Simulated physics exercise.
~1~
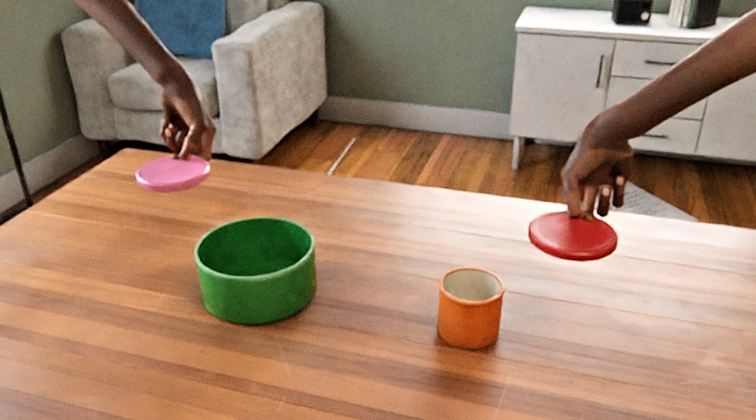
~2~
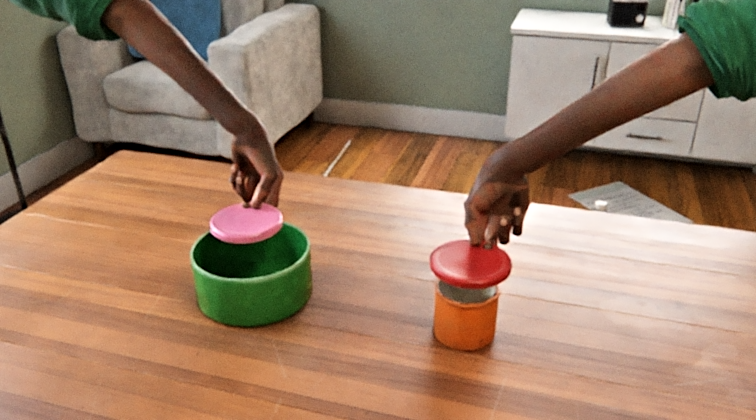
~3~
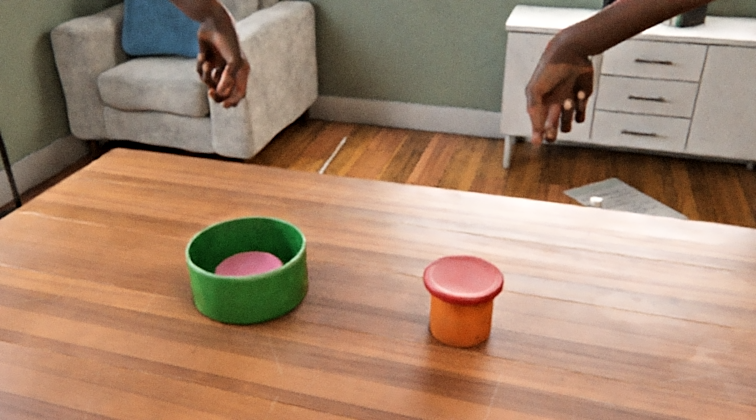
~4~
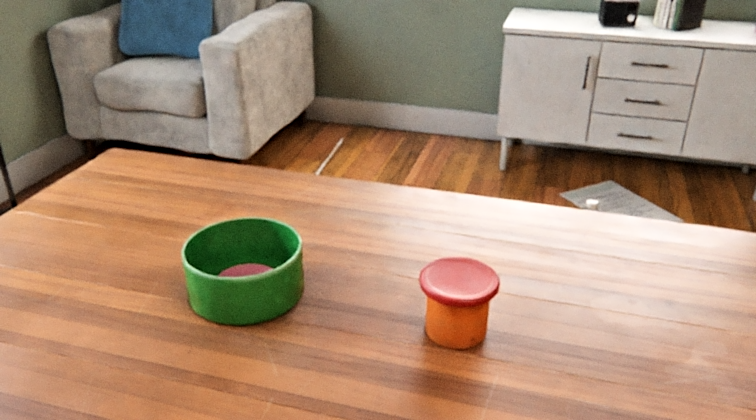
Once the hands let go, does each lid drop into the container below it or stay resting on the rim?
The pink lid drops down inside the green container, while the red lid stays resting on the rim of the orange one.
